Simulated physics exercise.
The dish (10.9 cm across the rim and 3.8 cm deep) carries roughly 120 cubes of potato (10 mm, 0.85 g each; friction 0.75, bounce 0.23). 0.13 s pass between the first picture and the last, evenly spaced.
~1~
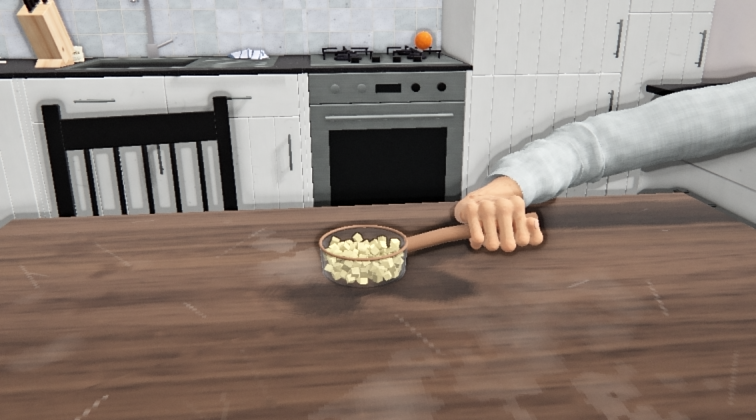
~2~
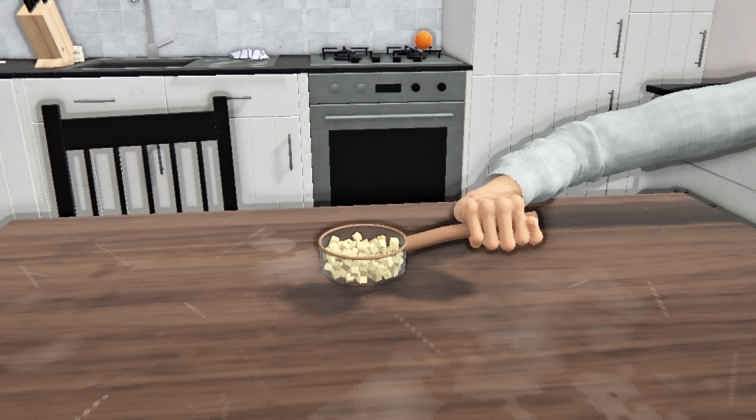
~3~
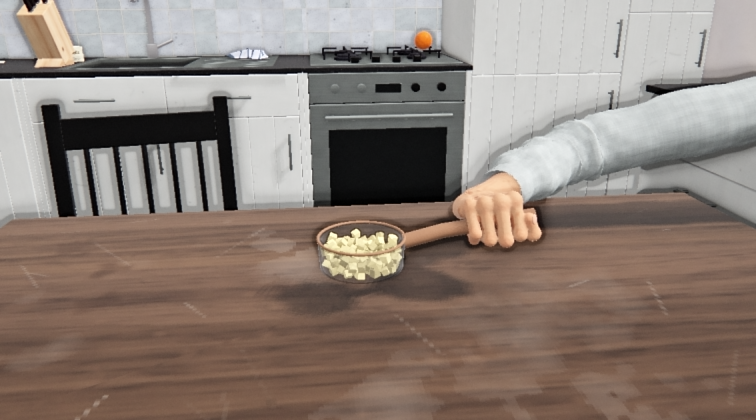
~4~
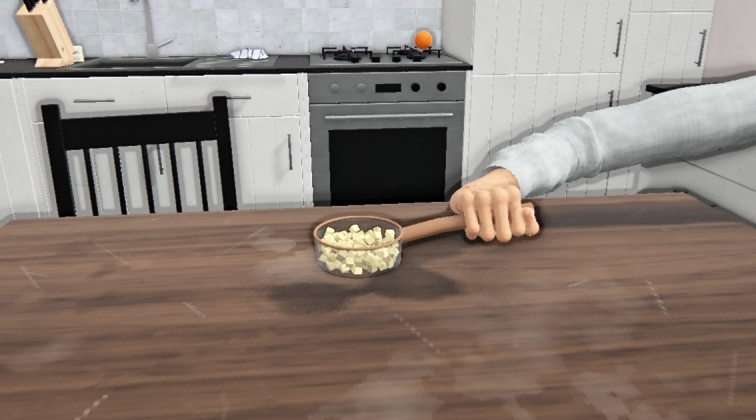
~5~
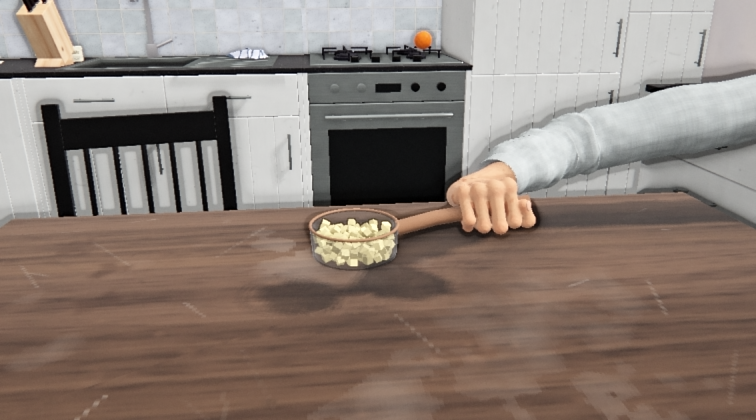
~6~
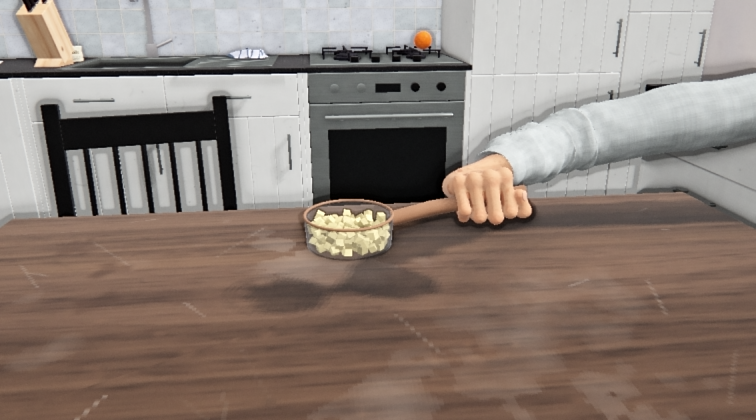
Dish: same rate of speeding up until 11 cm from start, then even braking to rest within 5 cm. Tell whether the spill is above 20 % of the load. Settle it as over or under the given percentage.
Under it.
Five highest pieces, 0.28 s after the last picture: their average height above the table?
About 23 cm.
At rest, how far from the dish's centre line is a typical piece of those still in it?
My best guess is close to 3.5 cm.
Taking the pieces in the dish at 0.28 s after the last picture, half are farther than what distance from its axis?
Roughly 3.5 cm.
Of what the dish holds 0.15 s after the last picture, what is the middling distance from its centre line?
Around 3.5 centimetres.
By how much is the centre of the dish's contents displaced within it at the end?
I'd put it at about 1.0 cm.
Then, 0.15 s after the last picture, dish 100 %; middle of the pieces not yet landed near (303, 152).
Then, 0.28 s after the last picture, dish 100 %; middle of the pieces not yet landed near (295, 149).
Then, 0.39 s after the last picture, dish 100 %; middle of the pieces not yet landed near (296, 150).
Then, 0.50 s after the last picture, dish 100 %; middle of the pieces not yet landed near (296, 150).
In the end, dish 100 %.
